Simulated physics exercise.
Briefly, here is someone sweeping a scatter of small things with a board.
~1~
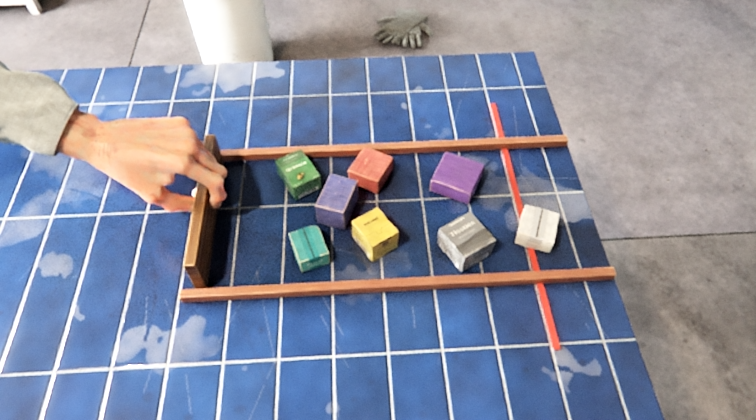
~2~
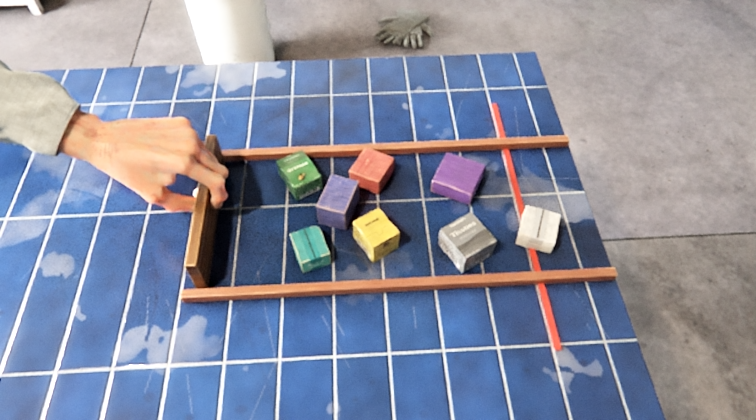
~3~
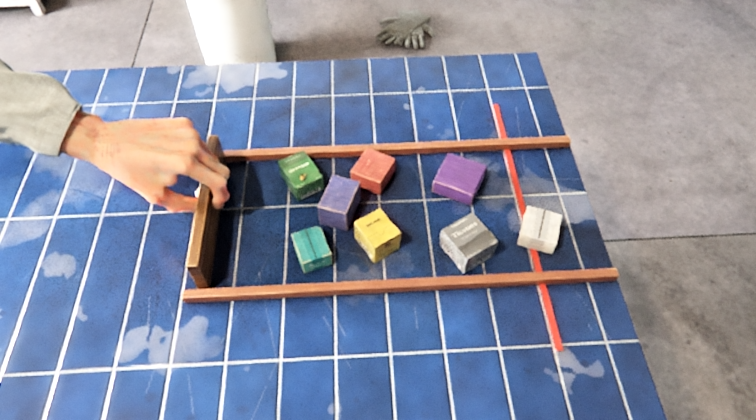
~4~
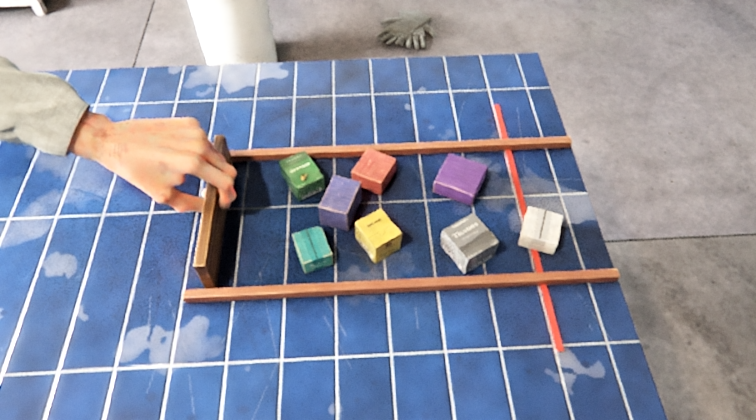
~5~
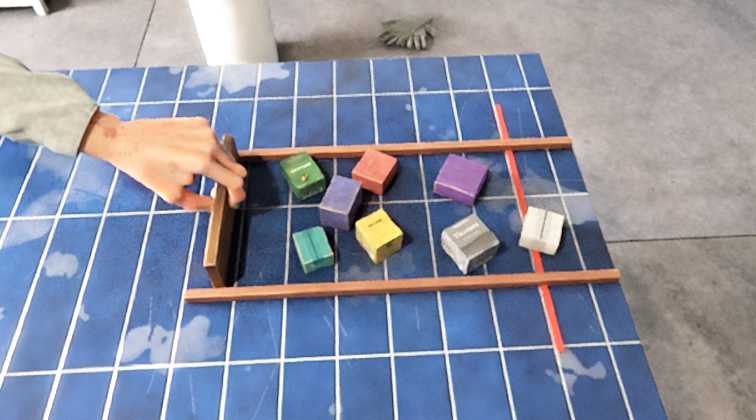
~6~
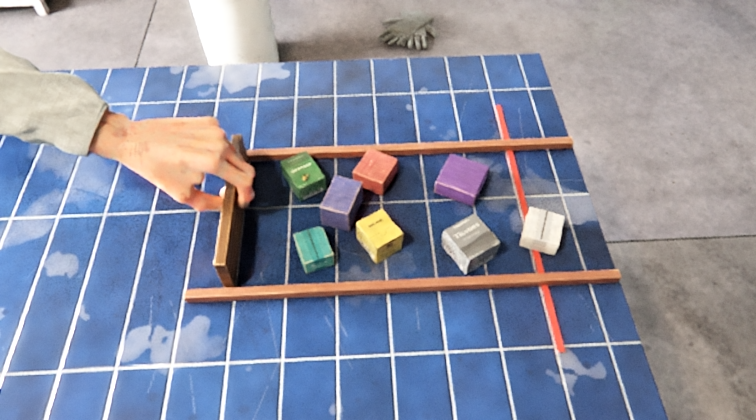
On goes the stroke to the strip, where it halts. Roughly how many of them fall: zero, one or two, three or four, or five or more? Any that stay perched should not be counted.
The pieces that drop number fewer than three, yet some.
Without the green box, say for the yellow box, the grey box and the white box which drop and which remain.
Well, the yellow box is still there, the grey box winds up down, and the white box winds up down.
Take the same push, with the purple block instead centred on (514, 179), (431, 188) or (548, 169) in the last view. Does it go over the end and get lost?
Results by place: It remains there; it remains there; it does not stay.
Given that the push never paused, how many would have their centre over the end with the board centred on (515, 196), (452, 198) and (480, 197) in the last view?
1, 0 and 0.
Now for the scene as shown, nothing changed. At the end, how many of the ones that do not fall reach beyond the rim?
The number overhanging is 1.
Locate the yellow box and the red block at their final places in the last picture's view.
Result: One at about (580, 228), the other at about (560, 156).
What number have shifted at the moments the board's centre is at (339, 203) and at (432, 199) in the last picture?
The counts are 5 and 8.
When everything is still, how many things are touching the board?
In total, 3.
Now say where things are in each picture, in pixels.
In the first picture, white box (537, 229); purple block (457, 178); grey box (466, 242); board (206, 208); tape (520, 207).
In the second picture, purple block (458, 178); yellow box (376, 235).
In the third picture, grey box (468, 243); board (209, 209).
In the fourth picture, white box (541, 230); blue block (341, 203).
In the fifth picture, purple block (461, 179); red block (375, 172).
In the sixth picture, white box (542, 231); purple block (462, 179); grey box (470, 244); board (234, 208); tape (525, 209).
Early on, none off yet; white box at rest near (542, 231); purple block at rest near (462, 179); grey box at rest near (470, 244).
A while later, none off yet; white box at rest near (542, 231); purple block travelled about its own width near (491, 181); grey box travelled about its own width near (499, 247).
Further along, none off yet; white box travelled about its own width near (597, 220); purple block travelled well along near (550, 188); grey box travelled well along near (578, 248).
Finally, the number that fall off is one or two; lost, grey box and white box.
